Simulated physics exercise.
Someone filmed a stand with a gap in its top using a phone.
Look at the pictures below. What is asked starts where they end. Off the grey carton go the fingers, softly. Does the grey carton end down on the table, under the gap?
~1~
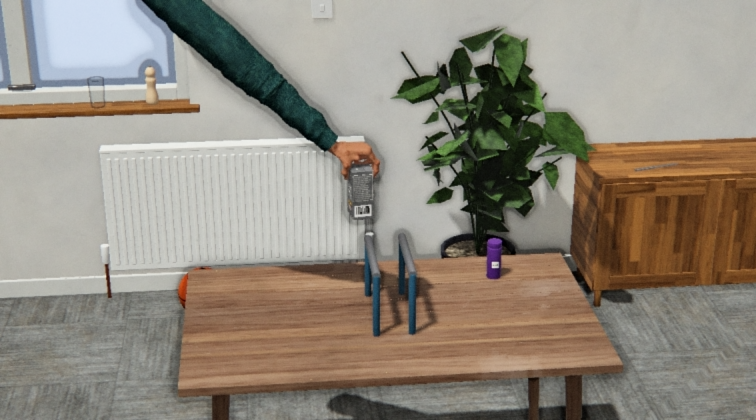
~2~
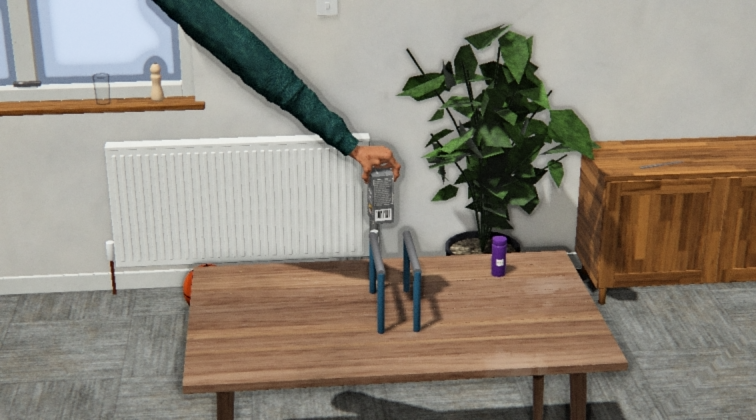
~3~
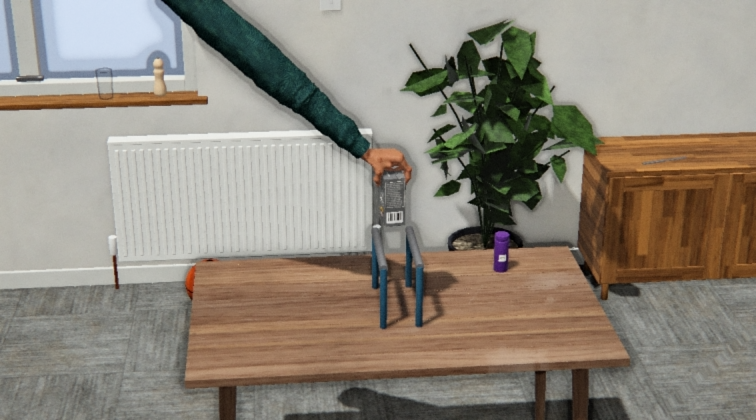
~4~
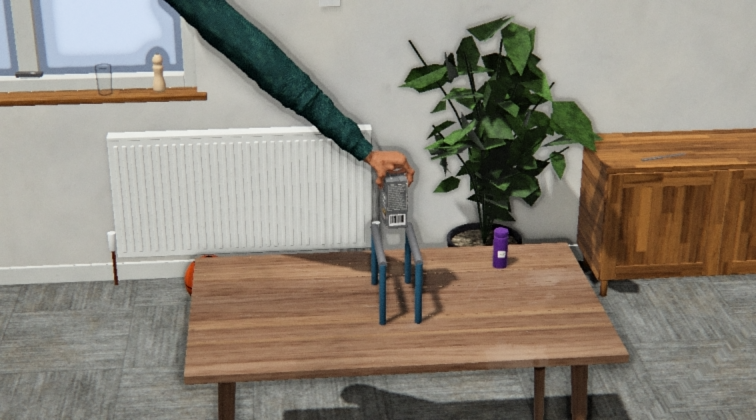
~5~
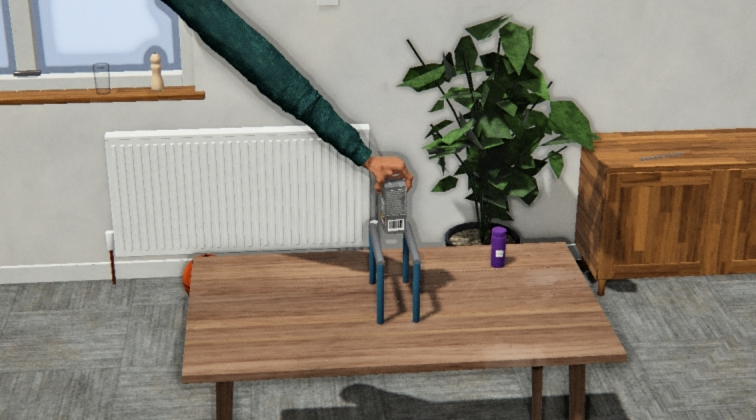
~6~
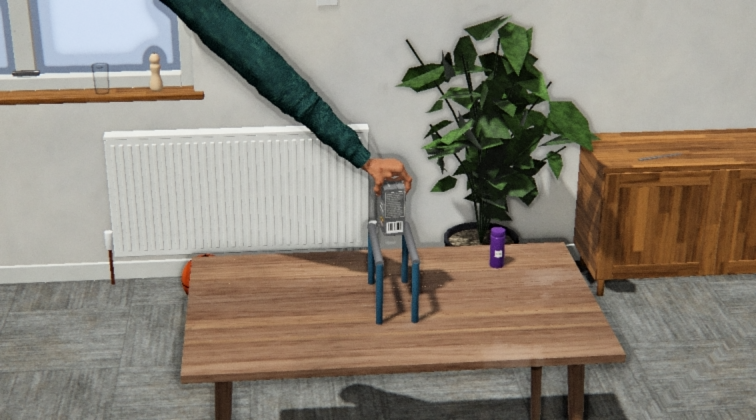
My bet is it falls clear.
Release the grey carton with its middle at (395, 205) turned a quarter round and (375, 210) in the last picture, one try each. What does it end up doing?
First try it falls clear through; second try it gets held up.
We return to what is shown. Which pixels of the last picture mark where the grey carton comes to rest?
The object ends up somewhere near (392, 280).
Then, 0.20 s past the last view, grey carton displaced about its own width near (392, 238).
Then, 0.30 s past the last view, grey carton displaced well along near (392, 278).
Then, 0.40 s past the last view, grey carton displaced well along near (392, 276).
Finally, moved from the start, grey carton; purple shaker still in place. Final places as the last picture's camera would see them, grey carton near (392, 280). The carton drops through.
